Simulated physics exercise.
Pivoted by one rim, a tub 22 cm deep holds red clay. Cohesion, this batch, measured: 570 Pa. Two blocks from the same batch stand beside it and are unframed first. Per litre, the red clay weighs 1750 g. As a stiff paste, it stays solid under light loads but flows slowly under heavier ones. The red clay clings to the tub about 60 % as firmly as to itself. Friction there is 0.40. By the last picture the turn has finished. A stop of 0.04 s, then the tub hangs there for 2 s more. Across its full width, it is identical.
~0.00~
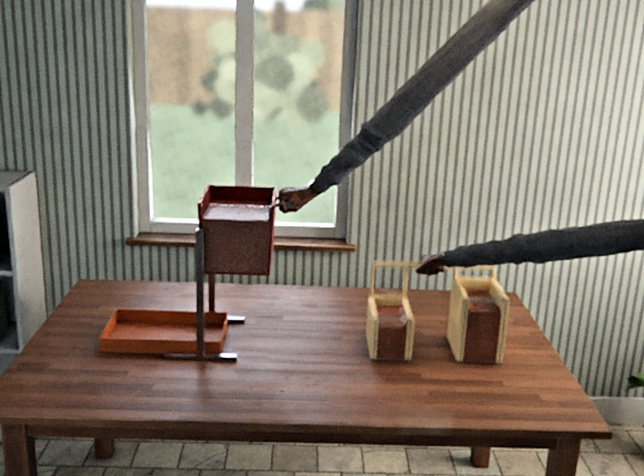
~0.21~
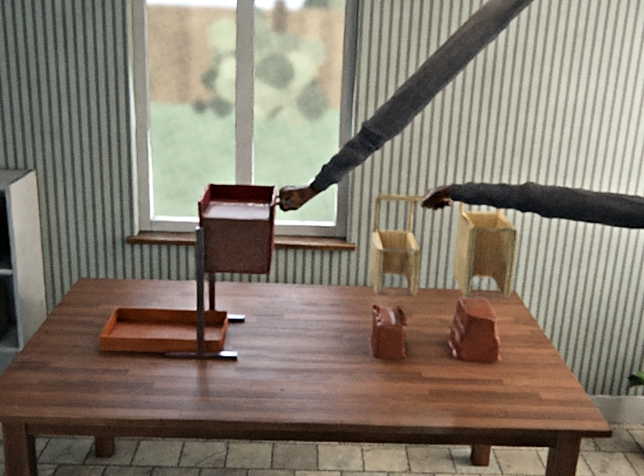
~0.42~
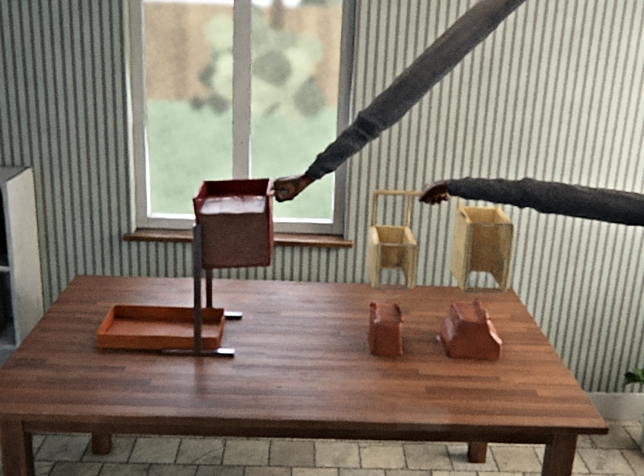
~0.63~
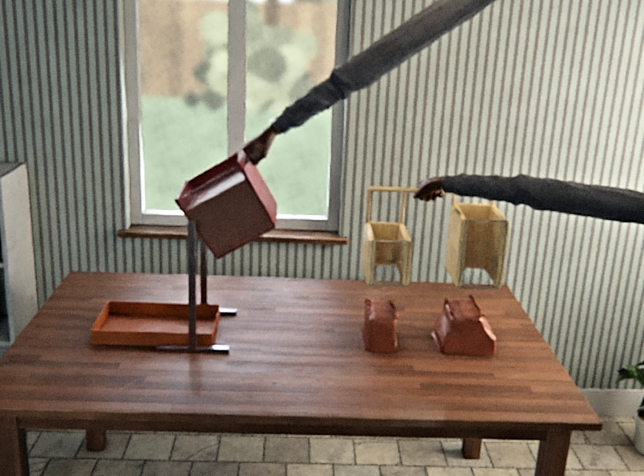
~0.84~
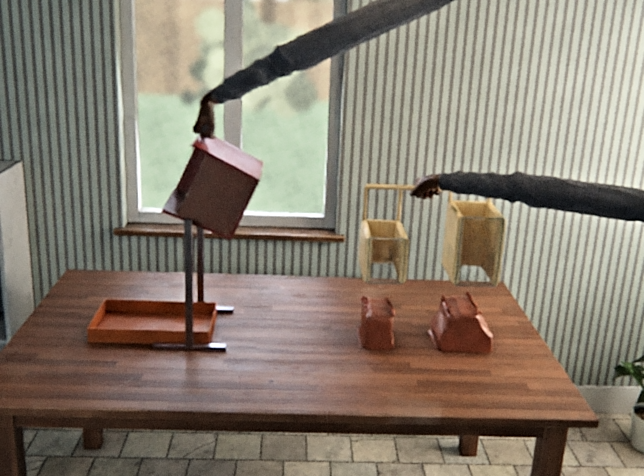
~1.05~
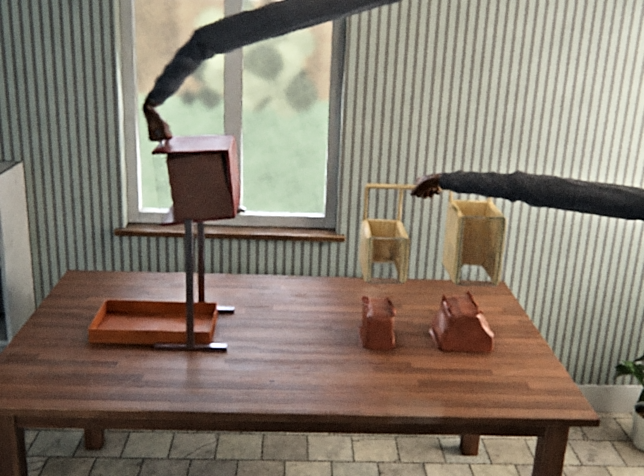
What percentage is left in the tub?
About 46 %.
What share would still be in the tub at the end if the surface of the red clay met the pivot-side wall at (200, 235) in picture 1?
It would be near 60 %.
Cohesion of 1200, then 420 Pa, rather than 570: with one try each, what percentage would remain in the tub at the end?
First 100 %, second 45 %.
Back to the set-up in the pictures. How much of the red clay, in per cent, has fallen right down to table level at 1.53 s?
At that moment, near 25 % is down.
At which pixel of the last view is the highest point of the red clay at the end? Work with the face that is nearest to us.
Around (206, 187).
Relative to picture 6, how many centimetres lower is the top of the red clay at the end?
11 cm.
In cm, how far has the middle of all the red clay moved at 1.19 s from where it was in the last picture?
I'd put the distance at about 5 centimetres.
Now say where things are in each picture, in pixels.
The first picture shows handle-side rim at (271, 206), tilt 0 degrees; top of the red clay at (211, 219); blocks stand 13 cm, 20 cm (left to right).
The second picture shows handle-side rim at (271, 205), tilt 0 degrees; top of the red clay at (211, 217); blocks stand 13 cm, 17 cm (left to right).
The third picture shows handle-side rim at (266, 197), tilt 5 degrees; top of the red clay at (261, 212); blocks stand 12 cm, 14 cm (left to right).
The fourth picture shows handle-side rim at (237, 165), tilt 32 degrees; top of the red clay at (242, 181); blocks stand 12 cm, 14 cm (left to right).
The fifth picture shows handle-side rim at (192, 147), tilt 66 degrees; top of the red clay at (205, 158); blocks stand 12 cm, 14 cm (left to right).
The sixth picture shows handle-side rim at (153, 155), tilt 96 degrees; top of the red clay at (217, 154); blocks stand 12 cm, 14 cm (left to right).
After 1.19 s, the tub is at 96 degrees and holds 92 %.
After 1.36 s, the tub is at 96 degrees and holds 61 %.
After 1.53 s, the tub is at 96 degrees and holds 47 %.
After 1.70 s, the tub is at 96 degrees and holds 46 %.
After 3.05 s, at the end, the tub is at 96 degrees and holds 46 %.
